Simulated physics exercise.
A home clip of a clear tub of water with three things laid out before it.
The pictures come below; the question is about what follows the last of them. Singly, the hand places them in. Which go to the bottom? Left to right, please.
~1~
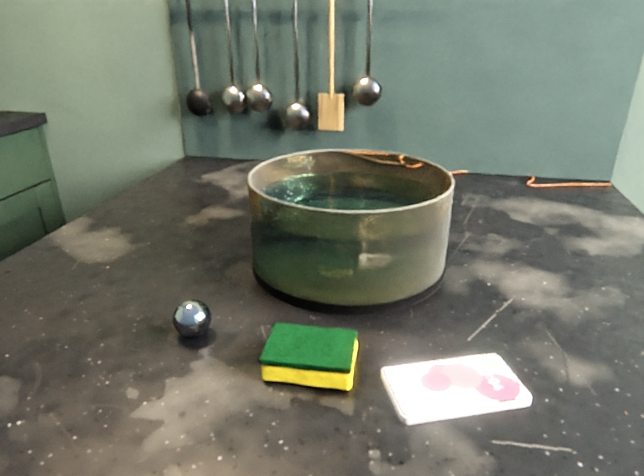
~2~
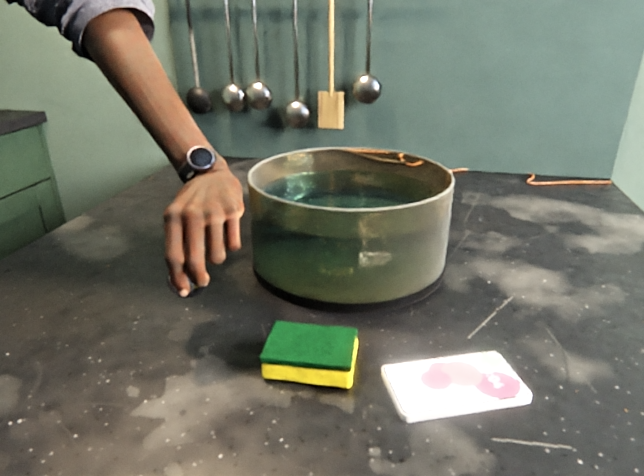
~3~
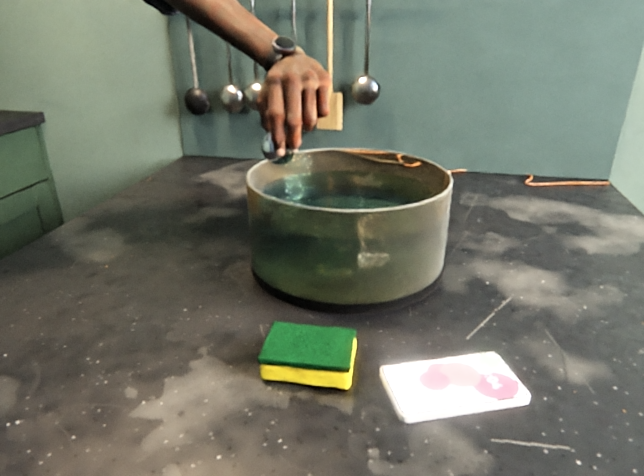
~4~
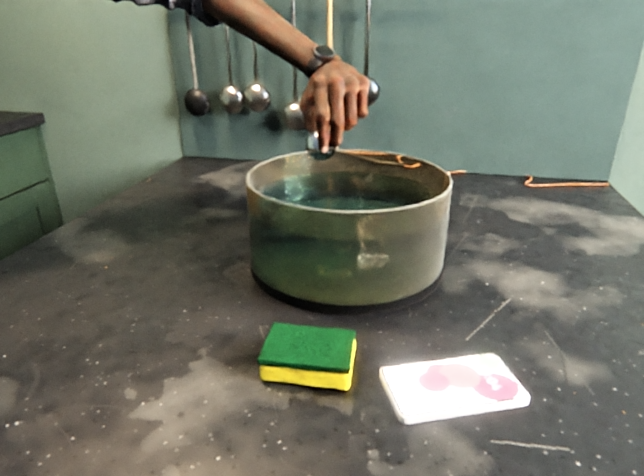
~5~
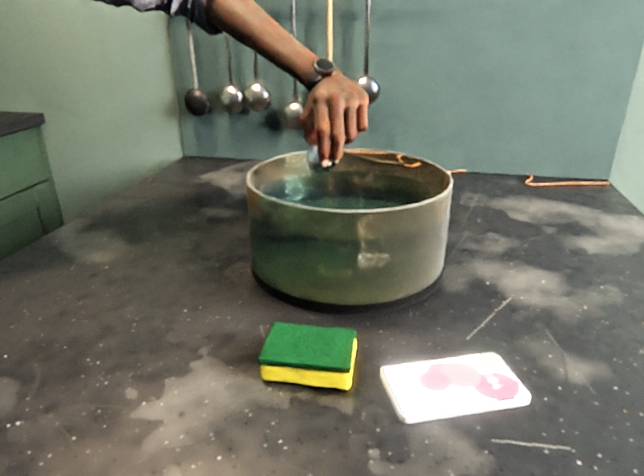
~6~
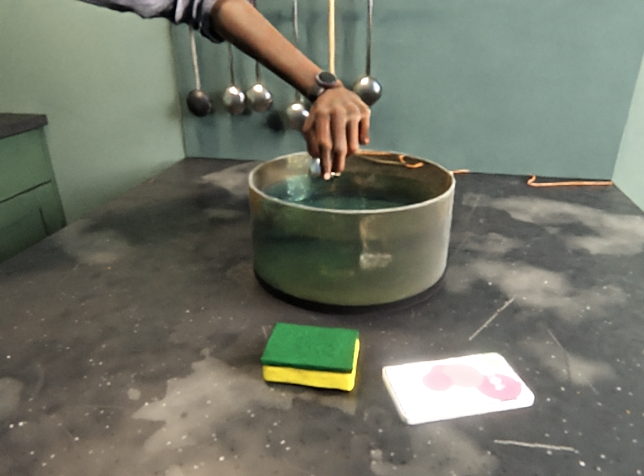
Well, from the left it falls to the base, then remains up, then falls to the base.
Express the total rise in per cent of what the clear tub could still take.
Roughly 6 per cent.
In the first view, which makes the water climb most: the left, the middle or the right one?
My answer is the body at the right end.
Next, the steel ball sinks.
After that, the sponge rides on the surface.
Finally, the phone sinks; afloat, sponge.
